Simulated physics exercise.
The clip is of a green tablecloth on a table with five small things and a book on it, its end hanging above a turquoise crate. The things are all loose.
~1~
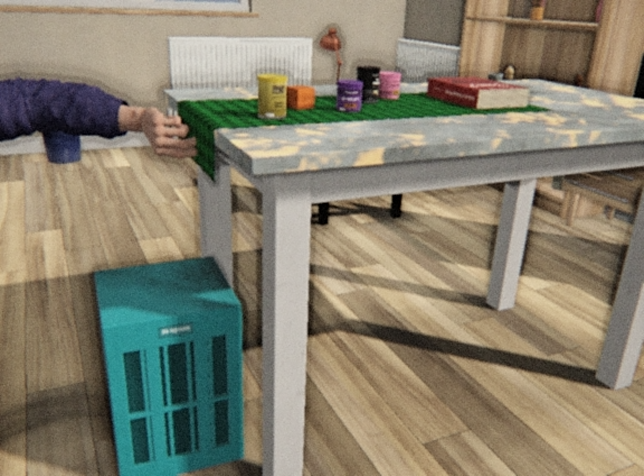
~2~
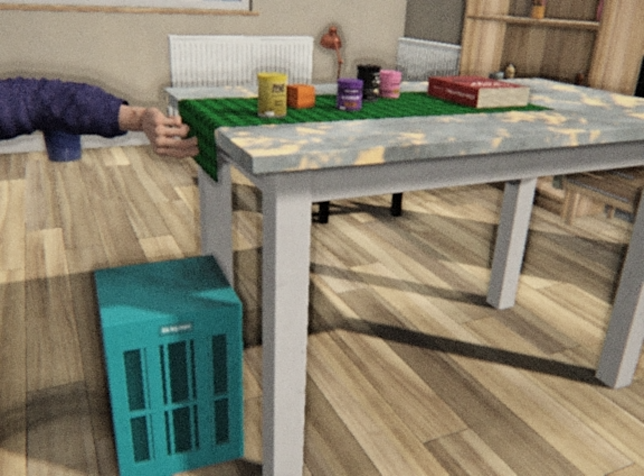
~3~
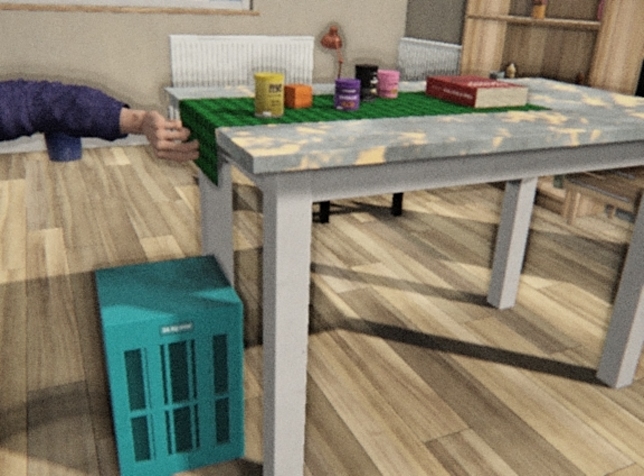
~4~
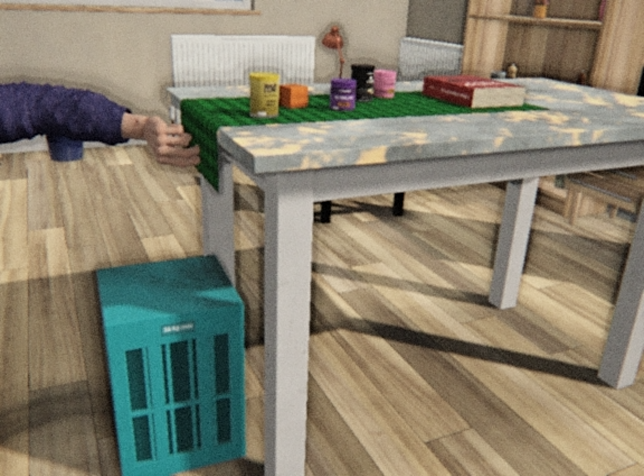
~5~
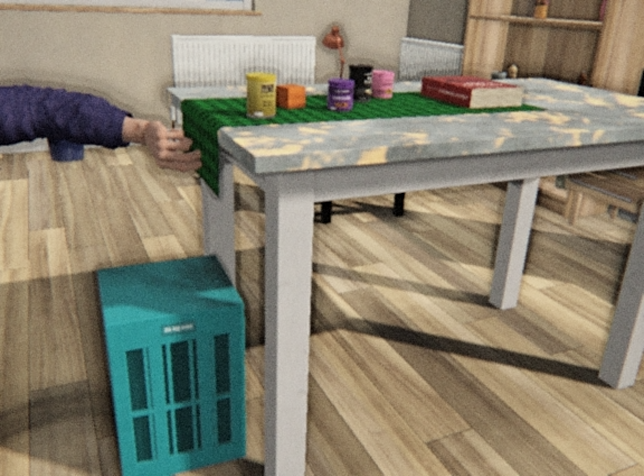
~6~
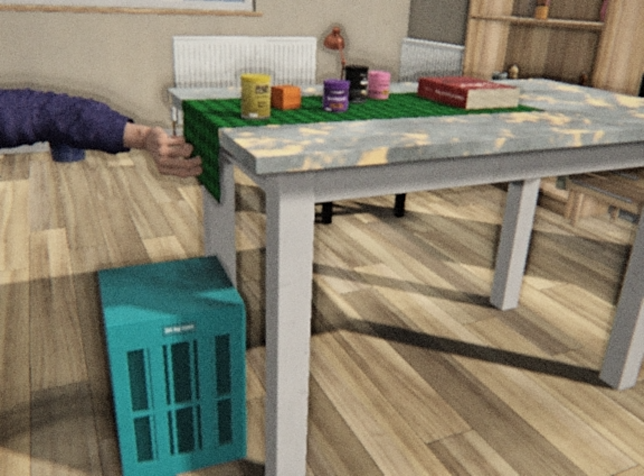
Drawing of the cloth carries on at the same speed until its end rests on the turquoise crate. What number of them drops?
Lost over the edge: Two.
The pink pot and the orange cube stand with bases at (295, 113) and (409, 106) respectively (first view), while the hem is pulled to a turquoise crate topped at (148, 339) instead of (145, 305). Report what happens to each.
As for the pink pot, it leaves the top; as for the orange cube, it stays in place.
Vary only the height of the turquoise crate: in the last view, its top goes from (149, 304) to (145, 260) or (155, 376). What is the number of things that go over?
1 and 4.
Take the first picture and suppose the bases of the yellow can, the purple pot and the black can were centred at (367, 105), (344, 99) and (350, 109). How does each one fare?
Note - yellow can retained, purple pot retained, black can retained.
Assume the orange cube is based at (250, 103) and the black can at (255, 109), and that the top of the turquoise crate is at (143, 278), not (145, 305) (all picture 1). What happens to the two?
The orange cube is lost, the black can is lost.
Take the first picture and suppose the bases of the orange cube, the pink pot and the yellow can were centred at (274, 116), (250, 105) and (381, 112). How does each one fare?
Watch the orange cube go down, the pink pot go down and the yellow can hang on.
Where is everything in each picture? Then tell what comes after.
In the first picture, hem (216, 184); yellow can (272, 76); orange cube (300, 87); purple pot (350, 82); black can (369, 67); pink pot (390, 73); top of the crate (145, 305).
In the second picture, hem (218, 183); yellow can (272, 75).
In the third picture, hem (218, 187); orange cube (297, 85).
In the fourth picture, hem (218, 193); purple pot (344, 80); top of the crate (148, 303).
In the fifth picture, hem (218, 197); black can (361, 65).
In the sixth picture, hem (219, 204); yellow can (256, 76); orange cube (286, 87); purple pot (336, 81); black can (357, 66); pink pot (379, 73).
Soon after, hem near (201, 220); all still up.
After that, hem near (201, 259); yellow can gone.
And then, hem on the crate; yellow can and orange cube gone.
In the end, hem on the crate; yellow can and orange cube gone. The count of fallen things is two.
